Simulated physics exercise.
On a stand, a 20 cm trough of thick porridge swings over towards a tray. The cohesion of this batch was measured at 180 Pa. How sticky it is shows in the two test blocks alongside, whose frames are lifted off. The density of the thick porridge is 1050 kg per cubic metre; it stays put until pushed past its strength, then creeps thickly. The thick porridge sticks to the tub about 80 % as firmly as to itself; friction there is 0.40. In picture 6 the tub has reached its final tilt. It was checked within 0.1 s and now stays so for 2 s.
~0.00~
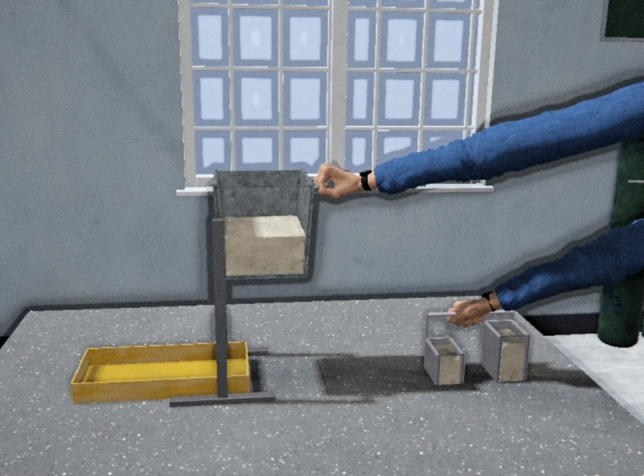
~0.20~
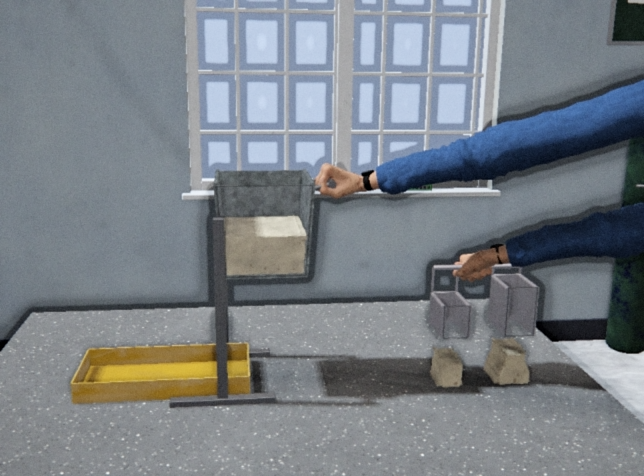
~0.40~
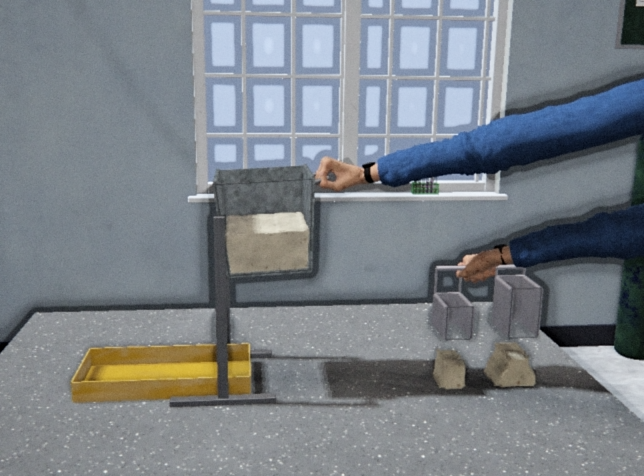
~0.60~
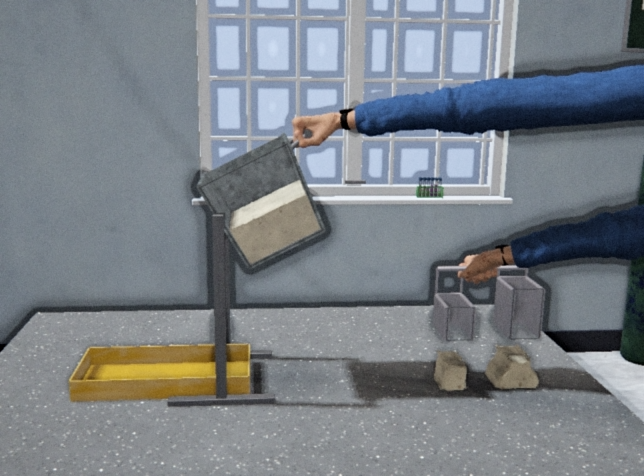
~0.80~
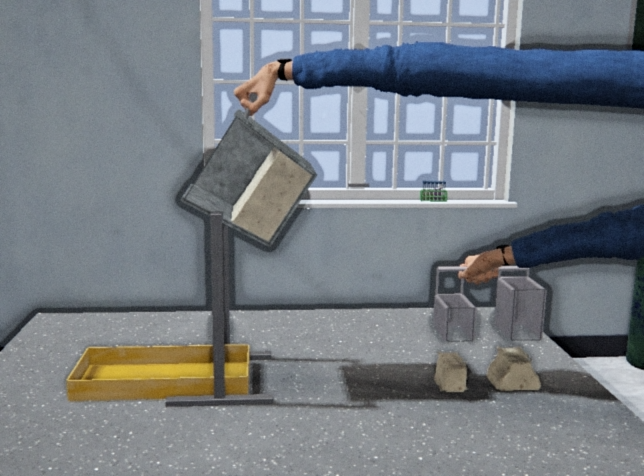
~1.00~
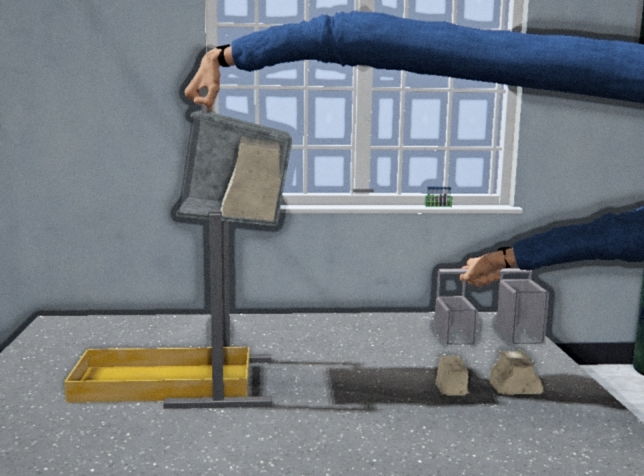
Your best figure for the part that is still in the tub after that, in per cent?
About 100 %.
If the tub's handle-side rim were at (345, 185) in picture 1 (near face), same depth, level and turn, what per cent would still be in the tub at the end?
It would be near 75 %.
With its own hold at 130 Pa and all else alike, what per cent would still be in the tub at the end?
Then about 95 %.
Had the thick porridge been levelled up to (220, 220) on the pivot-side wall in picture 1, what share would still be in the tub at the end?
In that case some 75 per cent.
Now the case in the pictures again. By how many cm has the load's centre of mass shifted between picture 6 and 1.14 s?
About 3 cm.
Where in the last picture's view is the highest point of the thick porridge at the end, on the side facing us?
Around (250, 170).
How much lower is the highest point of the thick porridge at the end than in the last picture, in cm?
About 6 cm.
After 1.14 s, the tub is at 80 degrees and holds 100 %.
After 1.31 s, the tub is at 80 degrees and holds 100 %.
After 1.48 s, the tub is at 80 degrees and holds 100 %.
After 1.65 s, the tub is at 80 degrees and holds 100 %.
After 3.00 s, the tub is at 80 degrees and holds 100 %.
